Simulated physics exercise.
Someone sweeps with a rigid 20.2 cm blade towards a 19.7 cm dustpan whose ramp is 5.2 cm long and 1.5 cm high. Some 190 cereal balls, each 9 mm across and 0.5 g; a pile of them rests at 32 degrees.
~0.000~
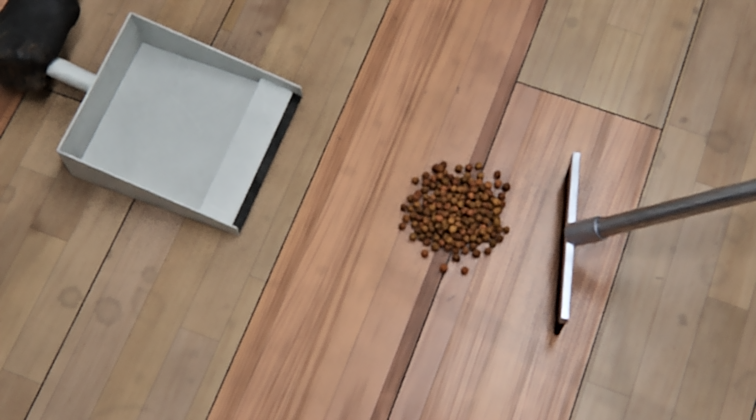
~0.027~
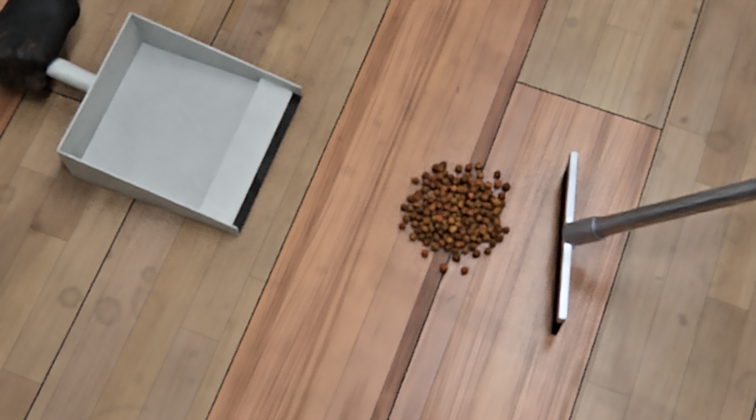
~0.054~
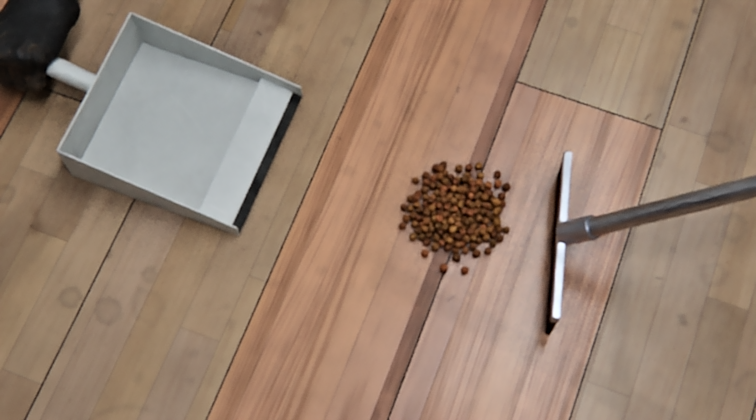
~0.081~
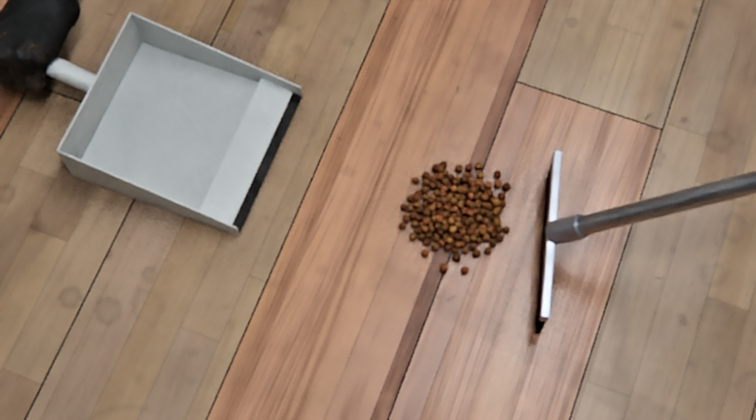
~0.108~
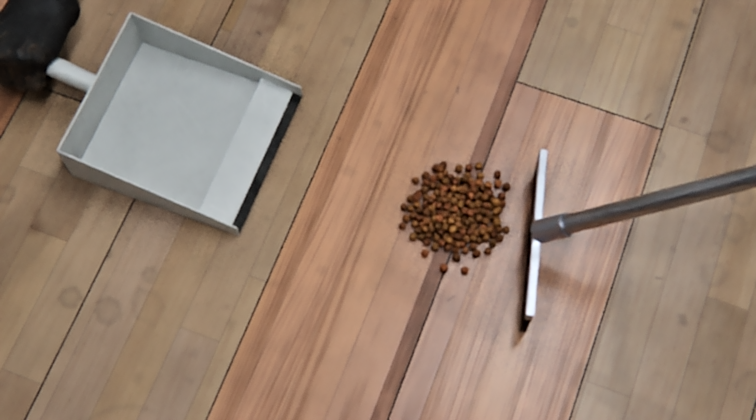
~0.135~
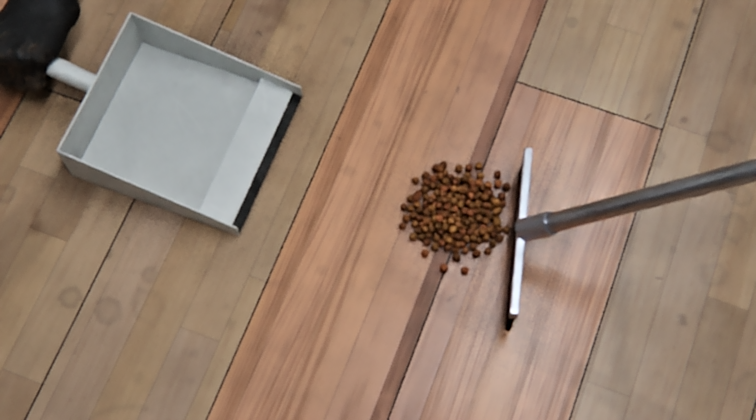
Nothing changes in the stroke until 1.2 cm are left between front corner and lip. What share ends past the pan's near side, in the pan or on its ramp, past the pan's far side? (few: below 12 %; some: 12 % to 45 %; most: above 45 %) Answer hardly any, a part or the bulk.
Near side a part, pan a part, far side hardly any.
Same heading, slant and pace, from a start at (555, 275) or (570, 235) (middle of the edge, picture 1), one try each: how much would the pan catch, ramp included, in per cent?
Some 20 and 30 per cent.
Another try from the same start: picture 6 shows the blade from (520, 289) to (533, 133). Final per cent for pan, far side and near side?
Pan 5, far 15, near 5.
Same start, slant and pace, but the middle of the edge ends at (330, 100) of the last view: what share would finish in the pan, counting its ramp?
About 5 per cent.
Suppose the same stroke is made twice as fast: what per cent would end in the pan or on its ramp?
It would be near 35 per cent.
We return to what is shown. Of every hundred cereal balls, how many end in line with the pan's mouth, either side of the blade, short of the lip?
About 45 per cent.
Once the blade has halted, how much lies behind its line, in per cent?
About 15 per cent.
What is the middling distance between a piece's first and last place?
Some 26 cm.
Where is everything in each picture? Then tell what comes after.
In the first frame, blade from (564, 319) to (575, 160), moved 0.0 cm, 0 of the pieces shifted so far; middle of the pieces at (459, 214); pan at (174, 130).
In the second frame, blade from (561, 318) to (573, 159), moved 0.2 cm, 0 of the pieces shifted so far; middle of the pieces at (459, 214).
In the third frame, blade from (555, 318) to (567, 159), moved 0.9 cm, 0 of the pieces shifted so far; middle of the pieces at (459, 214).
In the fourth frame, blade from (544, 317) to (556, 158), moved 2.1 cm, 0 of the pieces shifted so far; middle of the pieces at (459, 214).
In the fifth frame, blade from (529, 315) to (542, 157), moved 3.8 cm, 0 of the pieces shifted so far; middle of the pieces at (459, 214).
In the sixth frame, blade from (513, 314) to (527, 155), moved 5.5 cm, 0 of the pieces shifted so far; middle of the pieces at (459, 214); pan at (174, 130). The blade's pace is about 0.65 m/s, heading 15 degrees towards the viewer's side.
Then, at 0.35 s, middle of the blade 18 cm from the lip; 0 % over the lip, far side 5 %, near side 0 %.
Then, at 0.50 s, middle of the blade 8 cm from the lip; 0 % over the lip, far side 5 %, near side 10 %.
After 0.77 s, middle of the blade 4 cm from the lip; 35 % over the lip, far side 5 %, near side 20 %.
At rest (1.3 s), near side 20 %, pan 30 %, far side 5 %, in front of the lip or behind the blade 45 %.
